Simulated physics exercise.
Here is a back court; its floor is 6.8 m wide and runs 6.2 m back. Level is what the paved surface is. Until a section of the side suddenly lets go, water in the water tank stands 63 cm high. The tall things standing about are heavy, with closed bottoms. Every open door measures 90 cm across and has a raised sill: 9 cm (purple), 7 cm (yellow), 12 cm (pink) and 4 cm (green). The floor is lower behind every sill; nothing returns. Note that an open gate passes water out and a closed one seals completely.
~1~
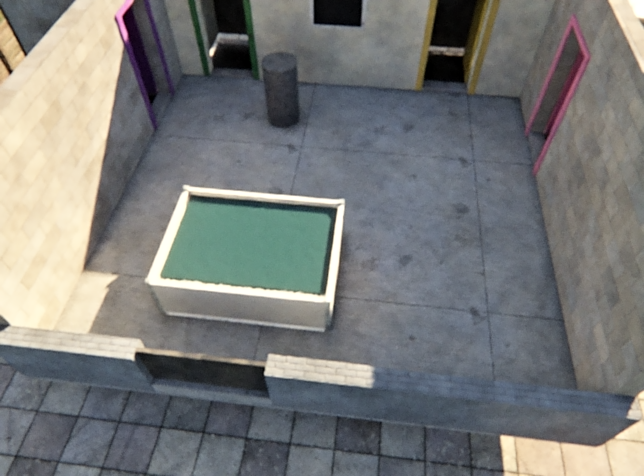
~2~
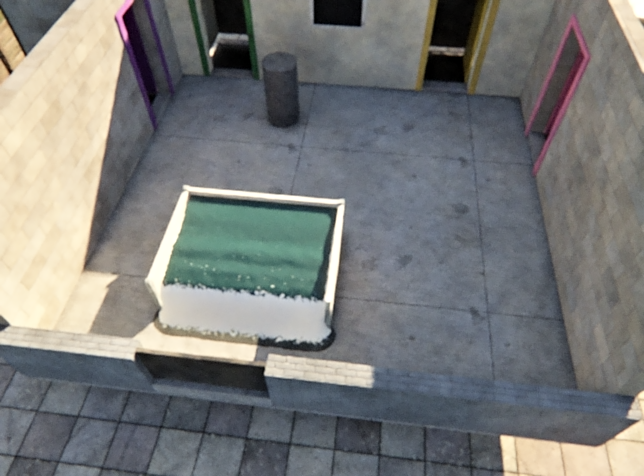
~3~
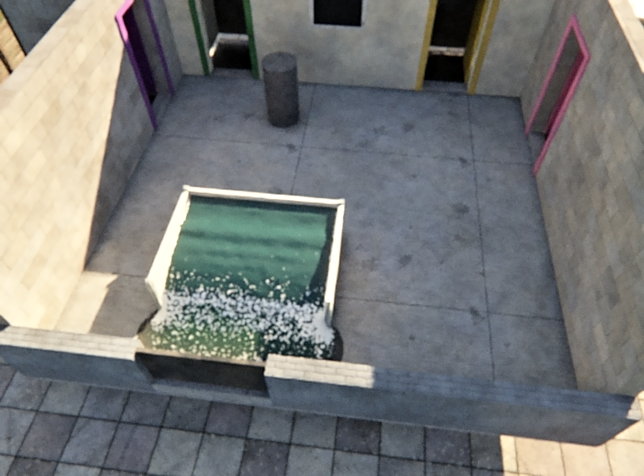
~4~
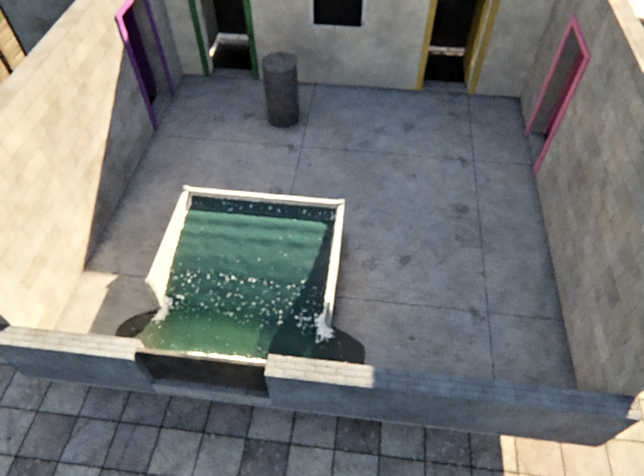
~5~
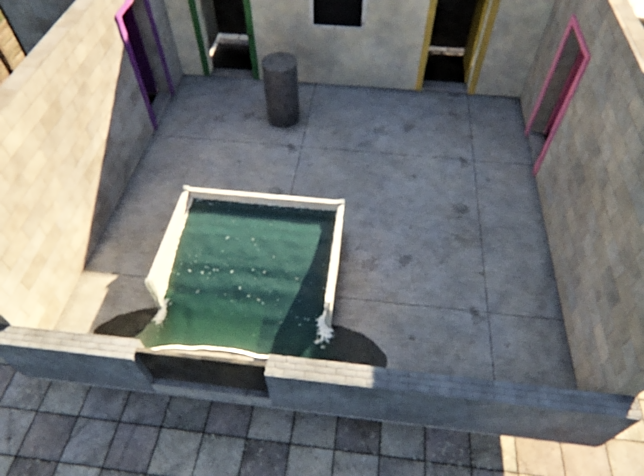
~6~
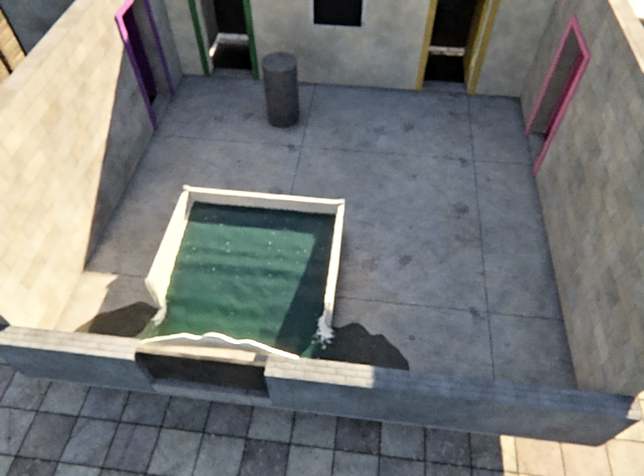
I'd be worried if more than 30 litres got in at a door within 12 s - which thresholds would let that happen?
Door by door: The purple door would not; the yellow door would not; the pink door would not; the green door would.
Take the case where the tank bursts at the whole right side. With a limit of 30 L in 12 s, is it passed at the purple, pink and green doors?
Result: Purple limit not passed, pink limit not passed, green limit not passed.
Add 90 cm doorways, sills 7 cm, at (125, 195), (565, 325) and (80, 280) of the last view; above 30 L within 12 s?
Less, more, more.
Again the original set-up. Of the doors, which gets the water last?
The answer is the yellow door.
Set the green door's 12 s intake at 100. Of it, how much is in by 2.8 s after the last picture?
Roughly 0%.
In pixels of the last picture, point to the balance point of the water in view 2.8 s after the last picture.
Near (282, 274).
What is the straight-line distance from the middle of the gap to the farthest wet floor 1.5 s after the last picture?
Roughly 4.4 m.
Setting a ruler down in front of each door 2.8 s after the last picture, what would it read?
You'd see purple at 3 cm, yellow at 0 cm, pink at 3 cm and green at 1 cm.
Then, 0.7 s after the last picture water covers 15 % of the floor and is deepest (46 cm) near (43, 352); purple door not reached, yellow door not reached, pink door not reached, green door not reached.
Then, 1.5 s after the last picture water covers 30 % of the floor and is deepest (37 cm) near (43, 352); purple door not reached, yellow door not reached, pink door not reached, green door not reached.
Then, 2.8 s after the last picture water covers 55 % of the floor and is deepest (19 cm) near (181, 316); purple door 3 cm at the sill, 0 L in, yellow door not reached, pink door 3 cm at the sill, 0 L in, green door not reached.
Then, 6.3 s after the last picture water covers 90 % of the floor and is deepest (12 cm) near (43, 352); purple door 4 cm at the sill, 0 L in, yellow door 7 cm at the sill, 3 L in, pink door 3 cm at the sill, 0 L in, green door 8 cm at the sill, 64 L in.
Then, 11.3 s after the last picture water covers 100 % of the floor and is deepest (8 cm) near (329, 226); purple door 5 cm at the sill, 0 L in, yellow door 5 cm at the sill, 5 L in, pink door 6 cm at the sill, 0 L in, green door 6 cm at the sill, 104 L in.
